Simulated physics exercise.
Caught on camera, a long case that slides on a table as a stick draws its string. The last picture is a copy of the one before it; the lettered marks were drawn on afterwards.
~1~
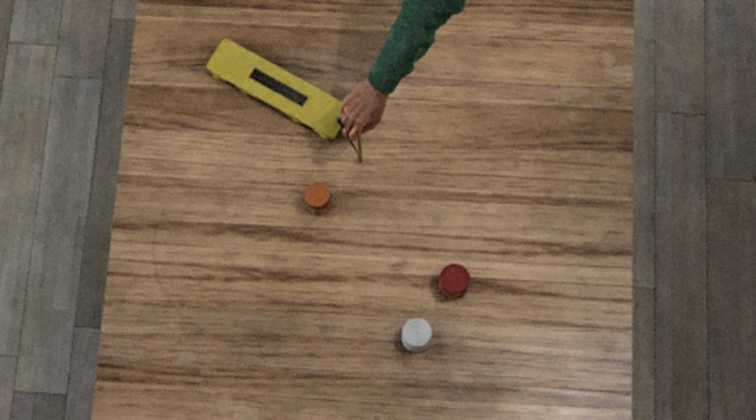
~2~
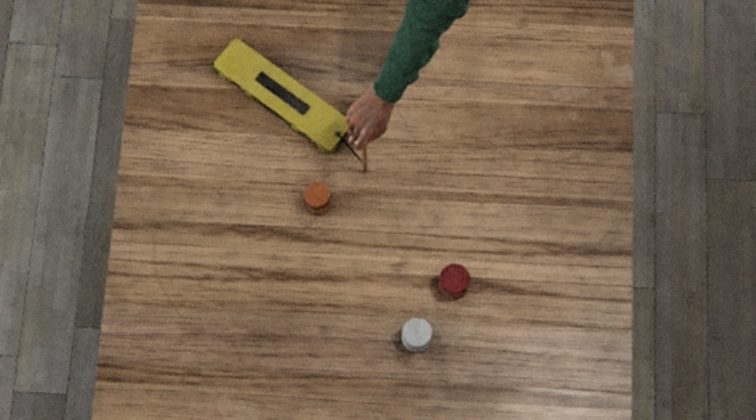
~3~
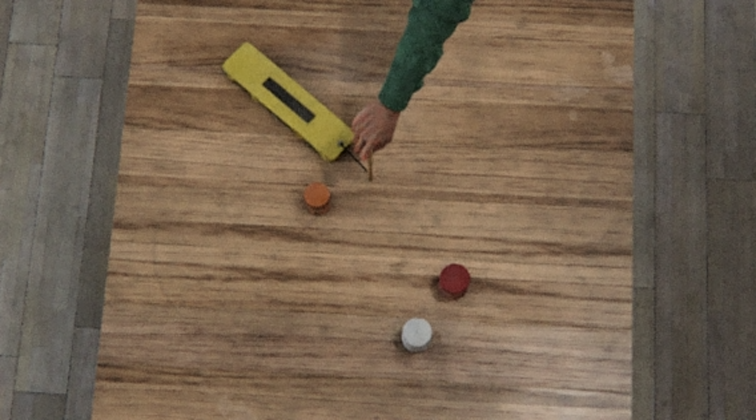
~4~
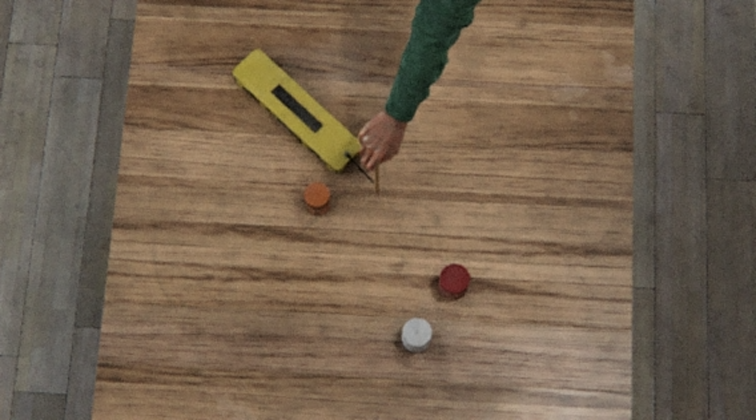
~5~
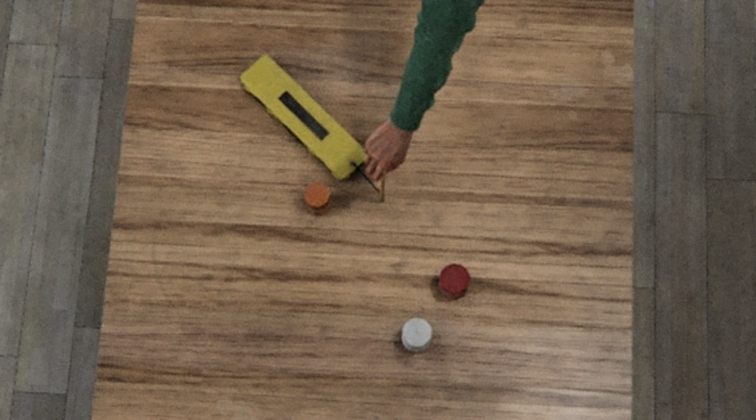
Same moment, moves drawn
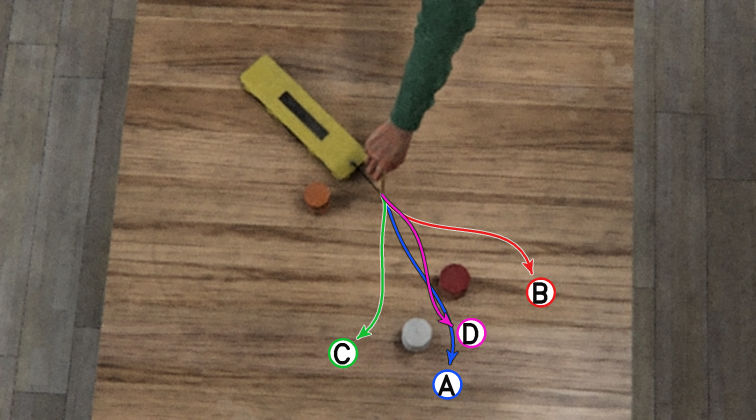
A hand pulls a long yellow case by its string down and right across the table.
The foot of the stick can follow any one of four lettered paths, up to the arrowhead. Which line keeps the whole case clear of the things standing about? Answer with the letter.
With B nothing is hit.
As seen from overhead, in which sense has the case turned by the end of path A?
It turns clockwise.
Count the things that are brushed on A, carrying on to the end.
In all, two.
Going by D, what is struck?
It is the red jar.
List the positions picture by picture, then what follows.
In the first frame, red jar (454, 282); yellow case (278, 87); orange jar (318, 199).
In the second frame, yellow case (282, 93); red jar (454, 282).
In the third frame, yellow case (289, 100); white tin (417, 335).
In the fourth frame, yellow case (297, 109); orange jar (318, 199).
In the fifth frame, yellow case (304, 116); red jar (454, 282); orange jar (318, 199); white tin (417, 335).
On the copy, A from (382, 195) via (424, 277) to (450, 364); B from (382, 195) via (465, 230) to (532, 273); C from (382, 195) via (382, 269) to (358, 338); D from (382, 195) via (424, 256) to (452, 326).
On B. First, foot of the stick (435, 226), middle of the case (346, 155).
Then, foot of the stick (497, 237), middle of the case (394, 183).
Finally, foot of the stick (532, 276), middle of the case (437, 208); nothing has been touched.
By contrast, A meets the white tin and red jar; C meets the orange jar; D meets the red jar.
